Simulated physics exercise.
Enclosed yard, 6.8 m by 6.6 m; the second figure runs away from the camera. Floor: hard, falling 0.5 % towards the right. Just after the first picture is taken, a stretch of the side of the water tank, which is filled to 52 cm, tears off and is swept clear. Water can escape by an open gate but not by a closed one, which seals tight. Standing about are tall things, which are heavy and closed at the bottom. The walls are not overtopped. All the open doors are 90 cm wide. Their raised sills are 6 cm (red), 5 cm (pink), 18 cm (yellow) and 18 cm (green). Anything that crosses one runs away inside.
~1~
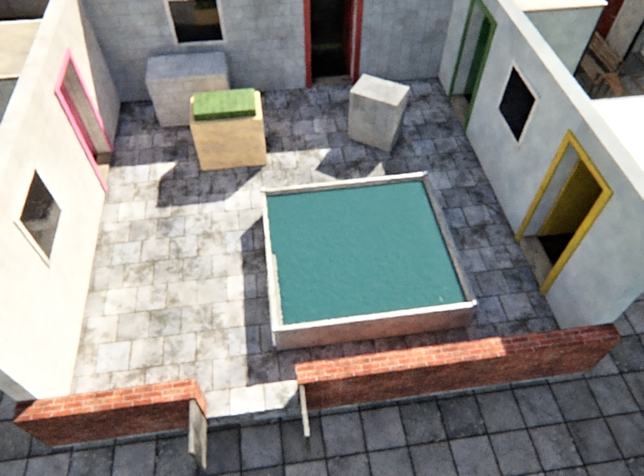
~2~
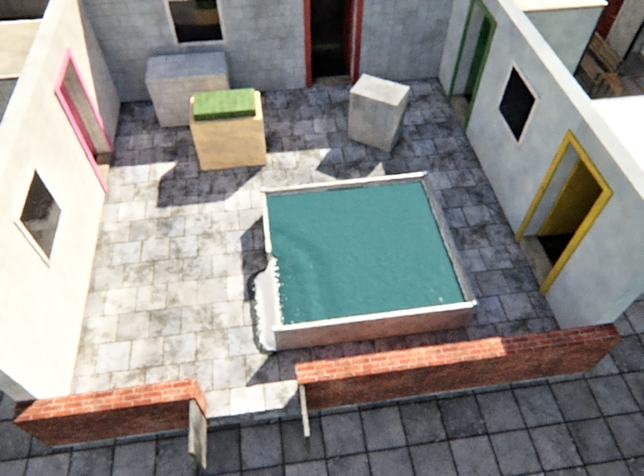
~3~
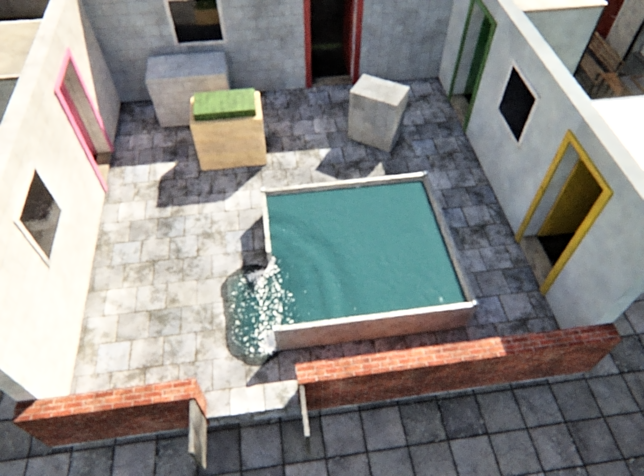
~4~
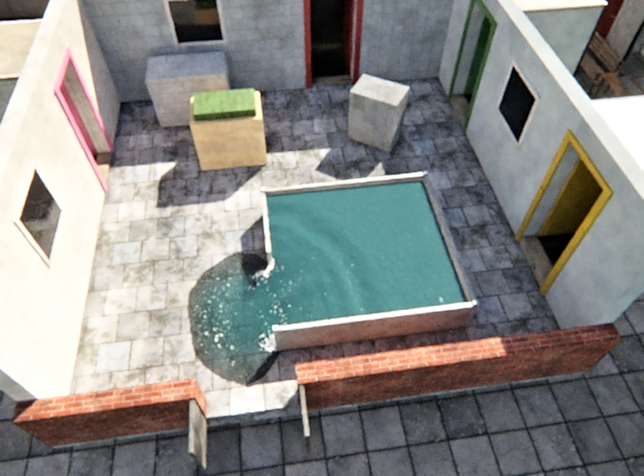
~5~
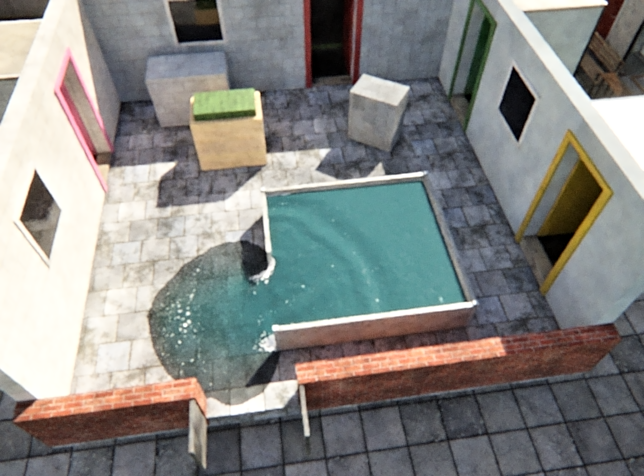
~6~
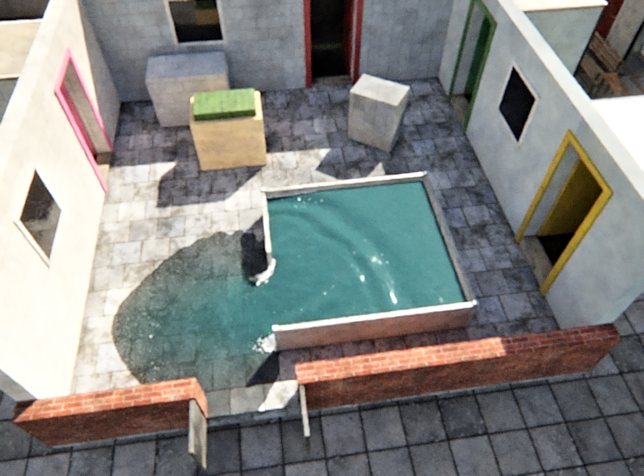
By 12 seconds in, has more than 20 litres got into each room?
The red door will most likely respect the limit, the pink door will most likely bust the limit, the yellow door will most likely respect the limit, the green door will most likely respect the limit.
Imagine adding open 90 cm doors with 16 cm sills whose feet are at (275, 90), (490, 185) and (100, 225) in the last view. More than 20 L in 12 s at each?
First doorway falls short, second falls short, third falls short.
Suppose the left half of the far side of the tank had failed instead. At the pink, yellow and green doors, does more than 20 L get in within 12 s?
Pink exceeds; yellow falls short; green falls short.
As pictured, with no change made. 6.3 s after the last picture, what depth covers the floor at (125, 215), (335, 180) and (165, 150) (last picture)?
9, 2 and 15 cm.
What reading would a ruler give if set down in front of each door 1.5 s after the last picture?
Centimetres: Red 0 / pink 1 / yellow 0 / green 0.
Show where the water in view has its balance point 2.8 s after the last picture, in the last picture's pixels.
Its balance point lies near (267, 278).
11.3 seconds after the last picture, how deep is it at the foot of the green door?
Roughly 7.5 centimetres.
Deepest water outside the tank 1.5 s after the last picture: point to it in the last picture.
That would be near pixel (66, 418).
Then, 0.7 s after the last picture water covers 20 % of the floor and is deepest (36 cm) near (66, 418); red door not reached, pink door not reached, yellow door not reached, green door not reached.
Then, 1.5 s after the last picture water covers 20 % of the floor and is deepest (39 cm) near (66, 418); red door not reached, pink door not reached, yellow door not reached, green door not reached.
Then, 2.8 s after the last picture water covers 35 % of the floor and is deepest (28 cm) near (68, 404); red door not reached, pink door 7 cm at the sill, 0 L in, yellow door not reached, green door not reached.
Then, 6.3 s after the last picture water covers 65 % of the floor and is deepest (20 cm) near (113, 152); red door 2 cm at the sill, 0 L in, pink door 10 cm at the sill, 6 L in, yellow door not reached, green door not reached.
Then, 11.3 s after the last picture water covers 90 % of the floor and is deepest (11 cm) near (425, 170); red door 5 cm at the sill, 0 L in, pink door 10 cm at the sill, 113 L in, yellow door 3 cm at the sill, 0 L in, green door 8 cm at the sill, 0 L in.
